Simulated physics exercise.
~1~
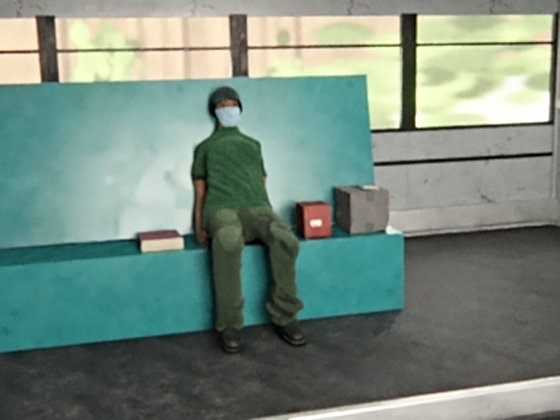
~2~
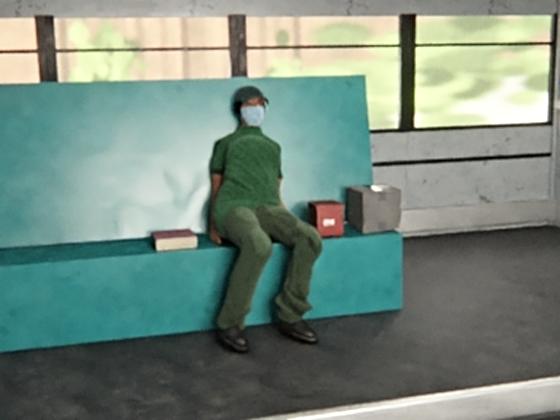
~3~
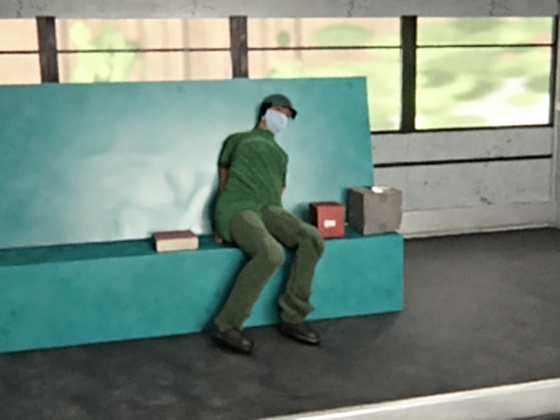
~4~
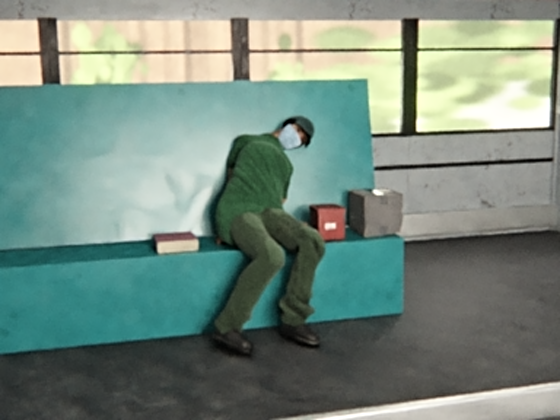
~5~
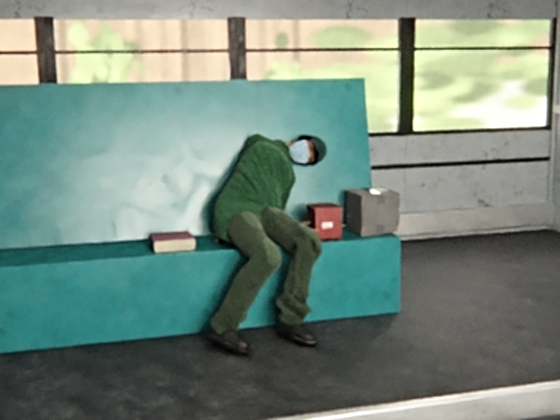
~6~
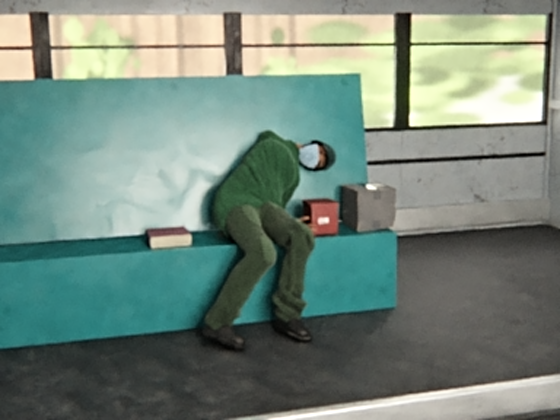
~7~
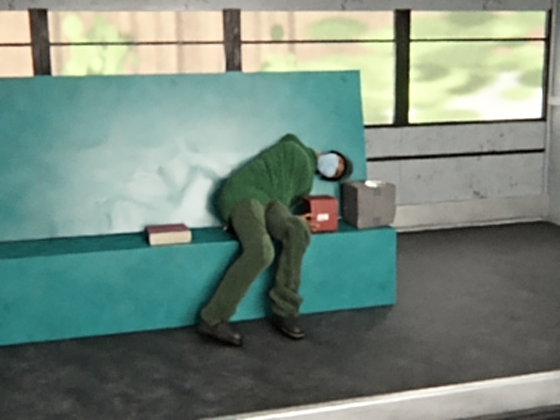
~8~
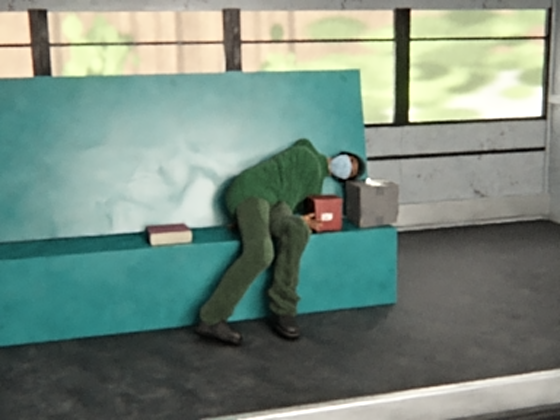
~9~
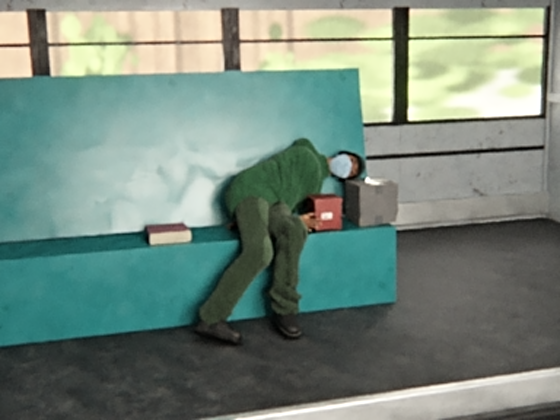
The clip shows a limp, masked person in green seated on a teal bench between a pink-red folder and a red tub beside a grey holdall. The sleeper slumps right, bending over the tub until the head rests by the holdall, and all stay on the bench.
